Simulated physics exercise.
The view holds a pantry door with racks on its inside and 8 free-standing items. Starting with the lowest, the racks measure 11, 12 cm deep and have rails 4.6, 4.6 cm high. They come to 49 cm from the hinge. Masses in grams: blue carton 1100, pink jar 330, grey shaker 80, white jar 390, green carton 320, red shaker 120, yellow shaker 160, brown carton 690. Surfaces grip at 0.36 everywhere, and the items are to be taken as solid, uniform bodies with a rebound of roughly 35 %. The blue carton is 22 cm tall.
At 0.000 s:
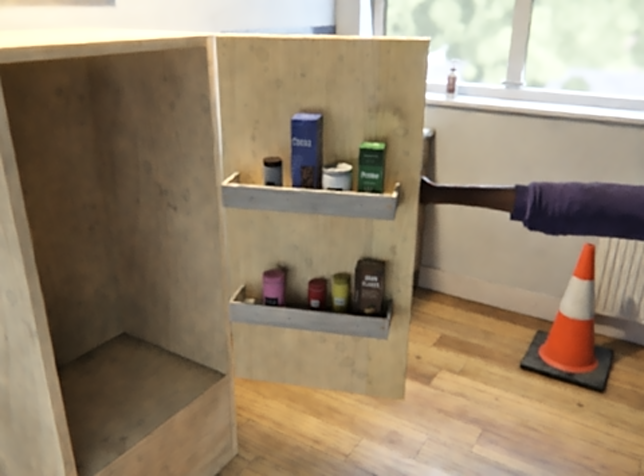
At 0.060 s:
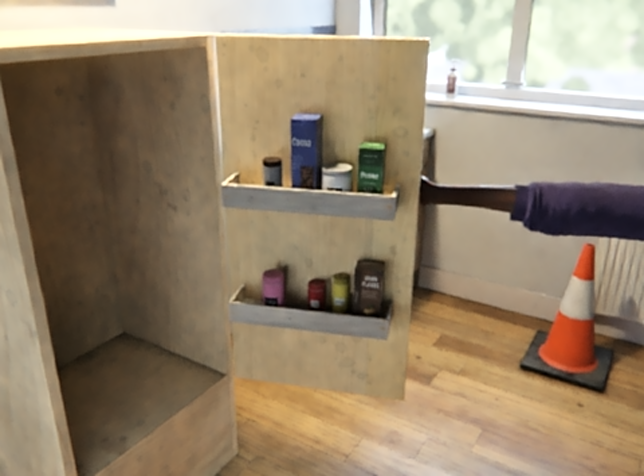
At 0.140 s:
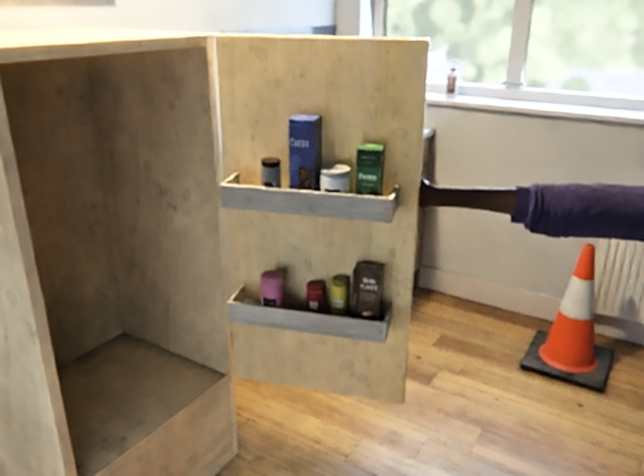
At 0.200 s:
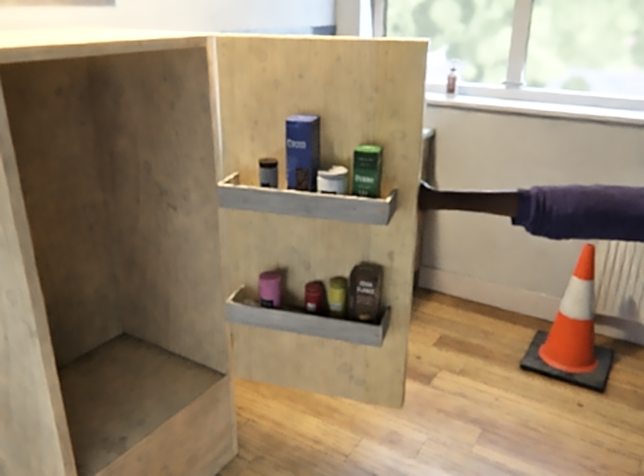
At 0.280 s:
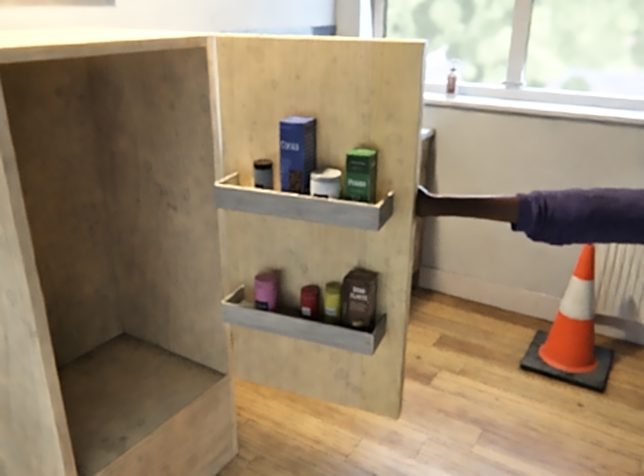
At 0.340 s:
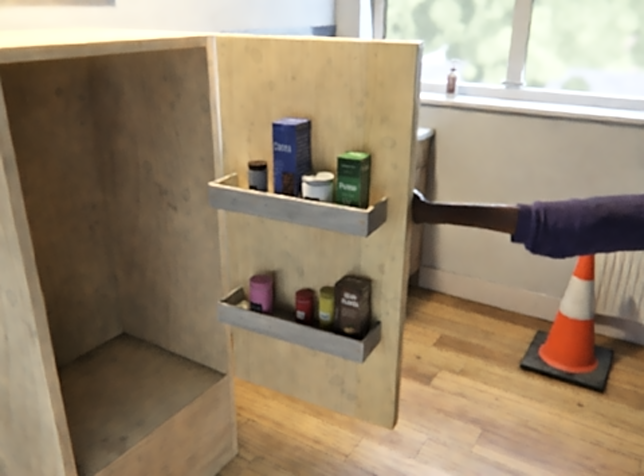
A hand slowly swings an open pantry door slightly toward the cabinet, its racks holding small containers.
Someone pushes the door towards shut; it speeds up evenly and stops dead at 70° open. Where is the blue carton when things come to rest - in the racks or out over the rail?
Still racked.
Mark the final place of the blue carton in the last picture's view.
Somewhere around (247, 171).
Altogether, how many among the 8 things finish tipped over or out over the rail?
The count is 2.
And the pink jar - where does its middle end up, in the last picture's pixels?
It ends up at about (233, 305).
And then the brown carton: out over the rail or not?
When everything stops, the brown carton is out of bounds.
After 0.54 s, door 70° open.
After 0.94 s, door 70° open; brown carton now out over the rail; blue carton 3° off upright near (249, 170); green carton 61° off upright.
After 1.34 s, door 70° open; blue carton moved 2 cm near (247, 171); green carton 62° off upright; yellow shaker moved 5 cm.
In the end (2.0 s), out over the rail, brown carton; toppled in the racks, green carton; not toppled but over 5 cm from the start, yellow shaker; the other 5 under 5 cm from the start. In the last view, blue carton near (247, 171).
